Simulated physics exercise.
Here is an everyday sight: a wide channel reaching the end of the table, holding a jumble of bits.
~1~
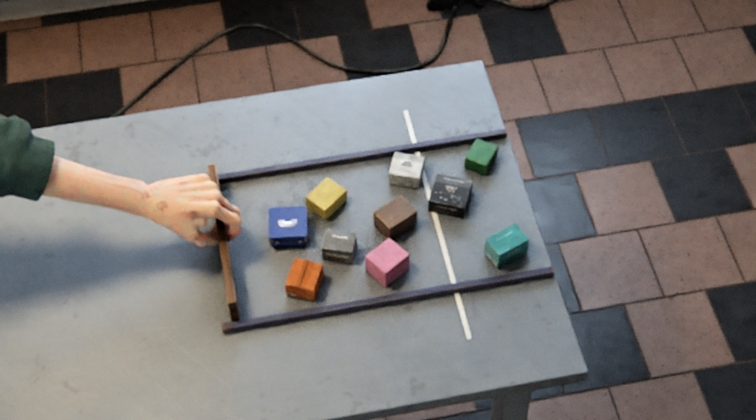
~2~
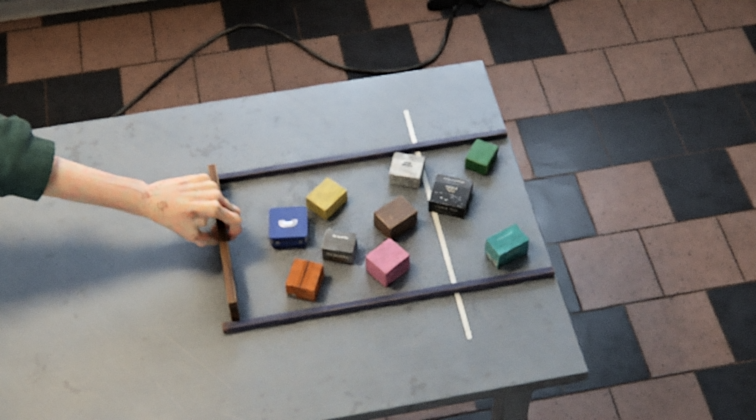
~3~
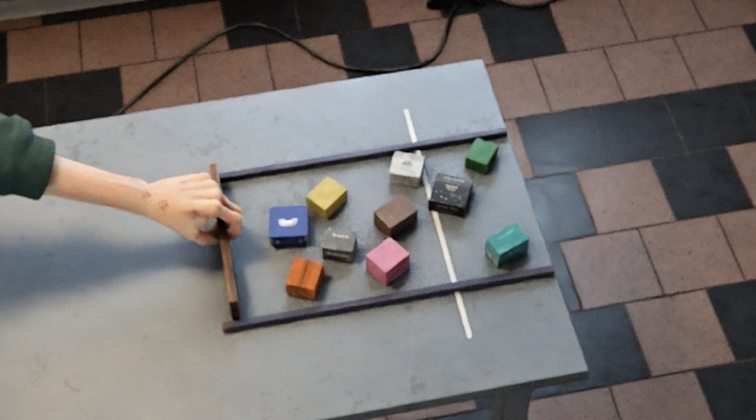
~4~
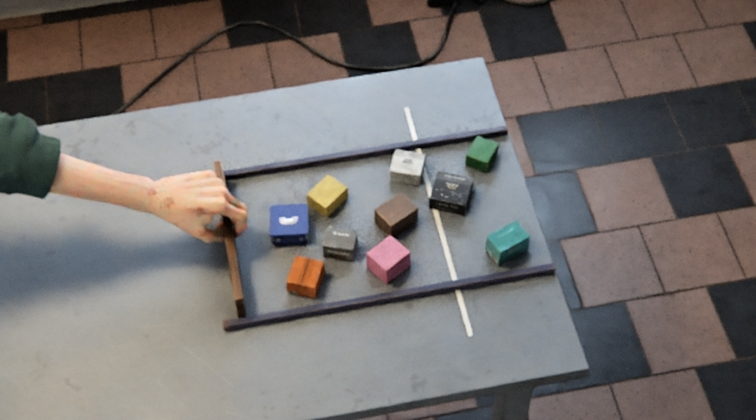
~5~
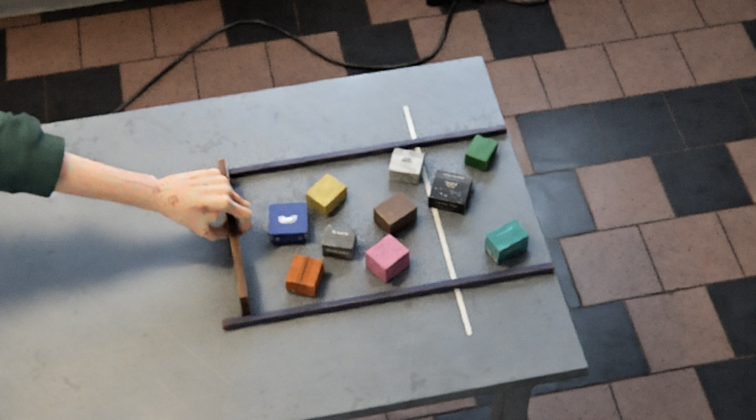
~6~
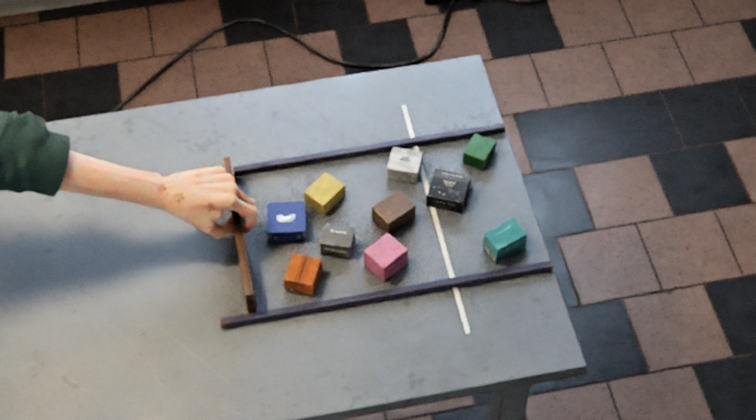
On a grey tabletop above a tiled floor, a hand grips a wooden board set across a channel between two dark rails, with ten small coloured blocks scattered inside. The board stays still at first, then the hand slides it slightly right toward the blue case, while the blocks hardly move.
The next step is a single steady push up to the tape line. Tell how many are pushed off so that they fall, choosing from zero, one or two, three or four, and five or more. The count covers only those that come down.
The number of pieces cleared off the edge is going to be nothing.
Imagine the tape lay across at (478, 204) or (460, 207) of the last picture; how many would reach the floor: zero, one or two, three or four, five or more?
Taking them in turn, three or four; one to two.
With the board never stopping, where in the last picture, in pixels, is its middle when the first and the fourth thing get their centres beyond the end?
At (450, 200) for the first, at (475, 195) for the fourth.
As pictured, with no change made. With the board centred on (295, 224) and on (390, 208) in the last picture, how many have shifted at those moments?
The count reaches 3 first and 8 second.
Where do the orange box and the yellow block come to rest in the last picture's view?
Close to (459, 245); the other close to (435, 165).
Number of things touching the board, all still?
It's touching 4 at the end.
Soon after, none off yet; green block at rest near (479, 152); turquoise box at rest near (505, 241); black box at rest near (449, 191).
Then, none off yet; green block at rest near (479, 152); turquoise box at rest near (505, 241); black box moved a little near (460, 188).
At rest, the number that fall off is zero.
